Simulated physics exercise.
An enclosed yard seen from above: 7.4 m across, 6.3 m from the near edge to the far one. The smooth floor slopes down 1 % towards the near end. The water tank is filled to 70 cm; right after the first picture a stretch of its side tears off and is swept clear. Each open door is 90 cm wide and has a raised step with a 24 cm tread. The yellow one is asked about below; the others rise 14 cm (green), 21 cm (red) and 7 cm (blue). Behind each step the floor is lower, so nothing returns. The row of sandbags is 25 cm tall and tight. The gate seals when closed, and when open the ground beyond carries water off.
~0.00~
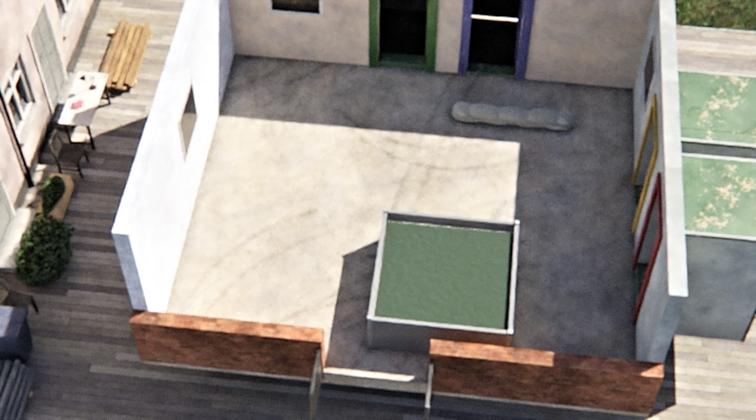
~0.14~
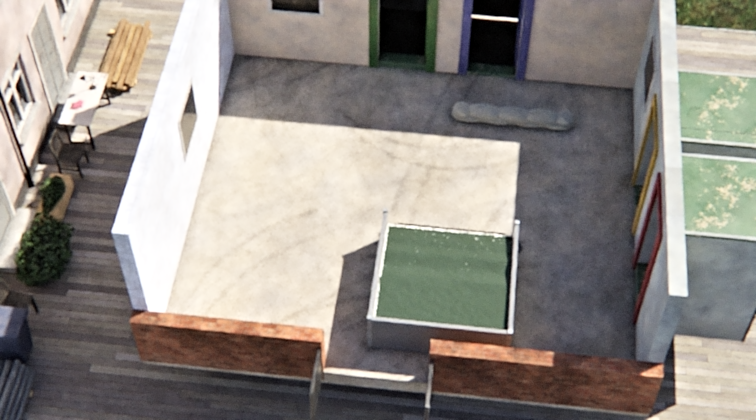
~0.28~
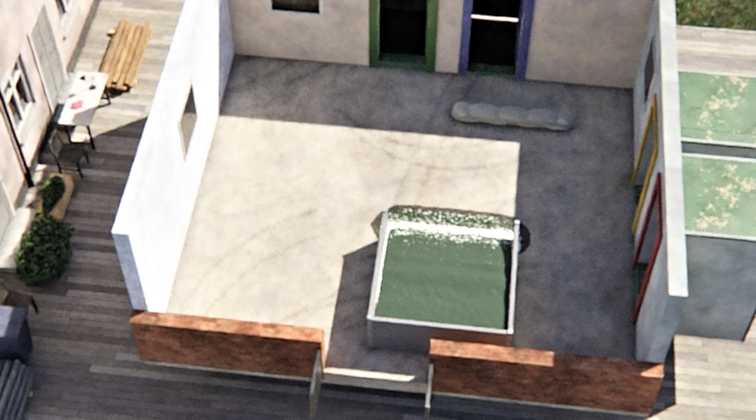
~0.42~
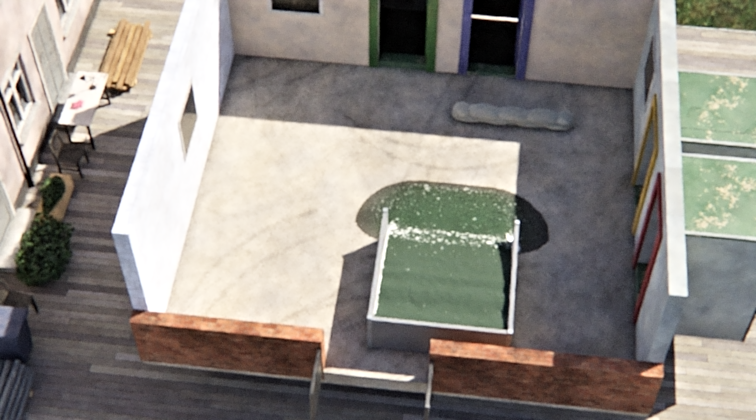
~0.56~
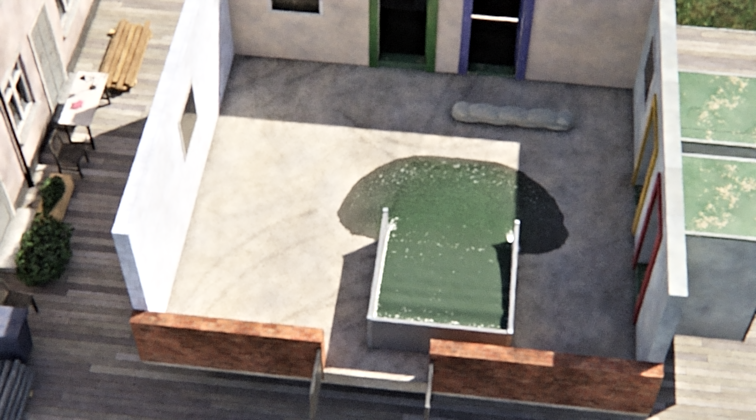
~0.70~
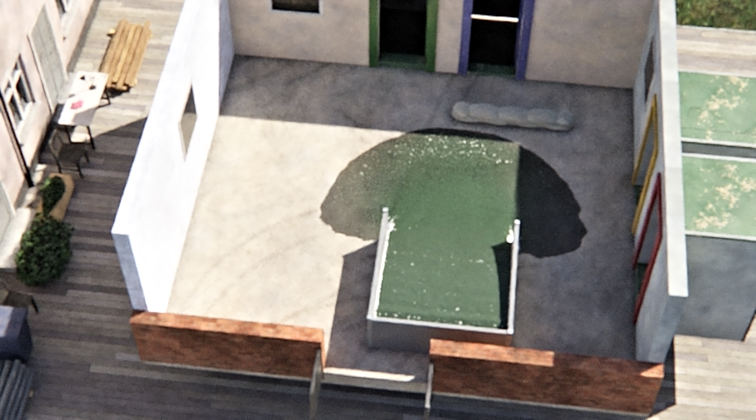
A walled yard with a pale, smooth floor is seen from high above, with green and blue doorways at the back and low brick walls in front. A square tank of green water stands near the front, with yellow and red doorways to its right. The tank's far side opens and water pours out, fanning across the floor toward the back in a widening dark patch, while the camera stays still.
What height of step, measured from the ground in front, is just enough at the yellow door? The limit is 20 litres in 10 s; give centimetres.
About 9 cm.
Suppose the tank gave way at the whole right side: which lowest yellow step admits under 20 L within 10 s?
About 11.5 cm.
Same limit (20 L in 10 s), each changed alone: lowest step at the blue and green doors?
Roughly 9.5 cm at blue and 24 cm at green.
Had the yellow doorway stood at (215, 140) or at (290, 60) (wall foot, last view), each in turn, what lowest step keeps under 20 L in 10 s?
About 7.5 and 9.5 cm.
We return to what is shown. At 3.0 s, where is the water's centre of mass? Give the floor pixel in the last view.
Around (457, 173).
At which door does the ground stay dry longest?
Last comes the red one.
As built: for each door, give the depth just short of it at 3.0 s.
Depths in cm: Green 24, yellow 10, red 0, blue 6.
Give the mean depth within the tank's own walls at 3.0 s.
Roughly 15 cm on average.
After 1.4 s water covers 35 % of the floor, deepest (38 cm) near (471, 125); it has not reached the yellow door.
After 3.0 s water covers 50 % of the floor, deepest (32 cm) near (234, 60); 10 cm at the yellow door, 2 litres in over its 5 cm step.
After 10.0 s water covers 95 % of the floor, deepest (16 cm) near (159, 341); 5 cm at the yellow door, 67 litres in over its 5 cm step.
At the yellow door as built, the water arrived by 1.7 s and peaked near 11 cm at 4.4 s.
Run again over the same 10 s with other heights there, 38 litres in over 7 cm, 8 litres over 11.5 cm. The limit of 20 litres is kept from about 9 cm up.
